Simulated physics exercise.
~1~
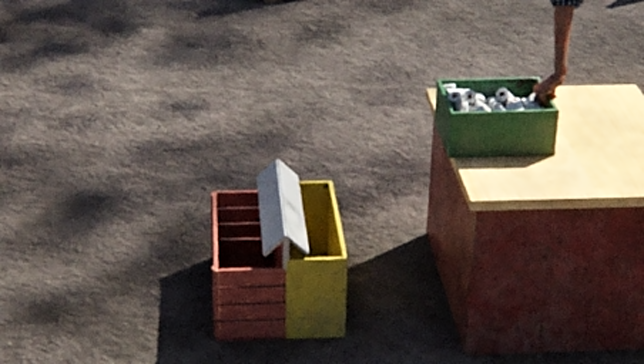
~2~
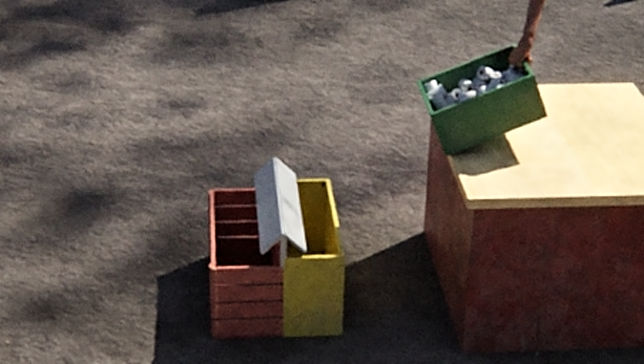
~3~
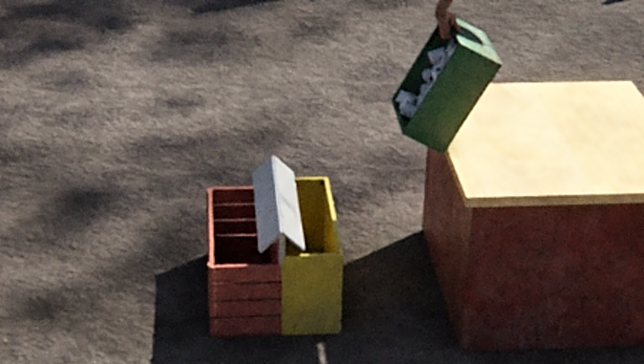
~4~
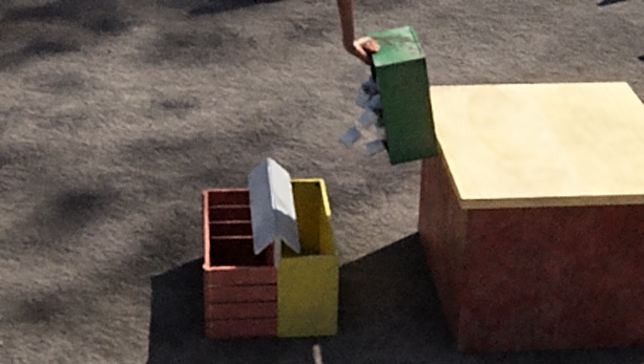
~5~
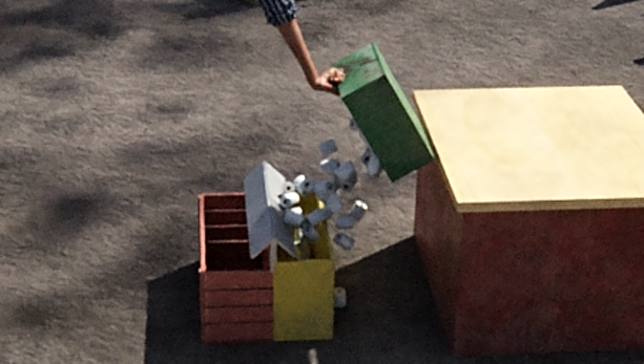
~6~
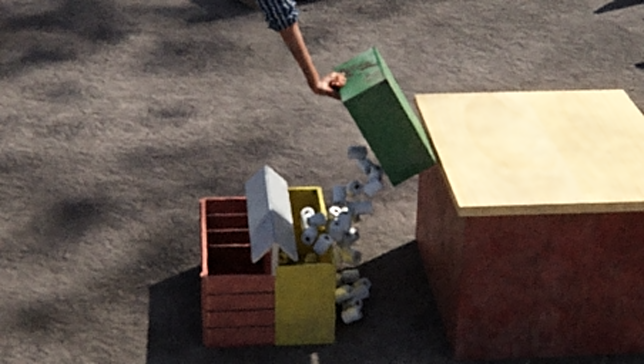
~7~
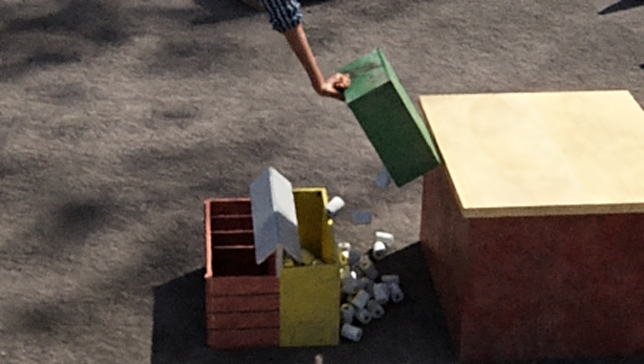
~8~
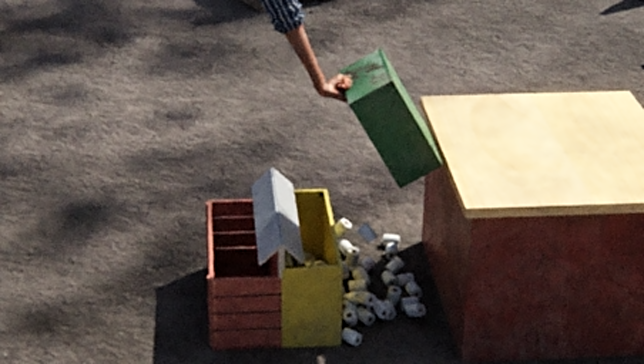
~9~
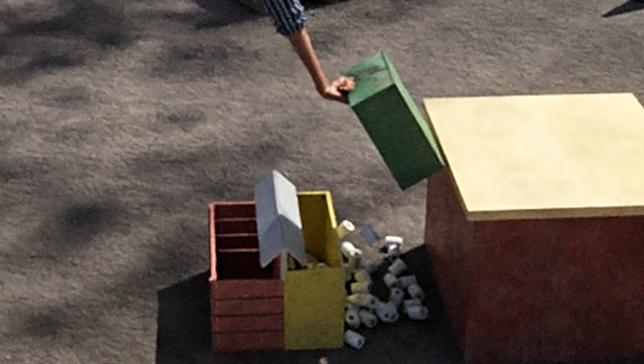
At first, a hand grips a green box full of white paper rolls at the left end of a bench, above a yellow tub and a red box joined beneath a grey ridge. The hand lifts and tips the green box to the left until it hangs steeply over the edge. The rolls begin to slide out, then tumble down in a cluster, some dropping into the yellow tub and others into the gap beside it. The last few fall and scatter. At the end, the tilted box hangs still, and many rolls lie on the ground between the tub and bench.
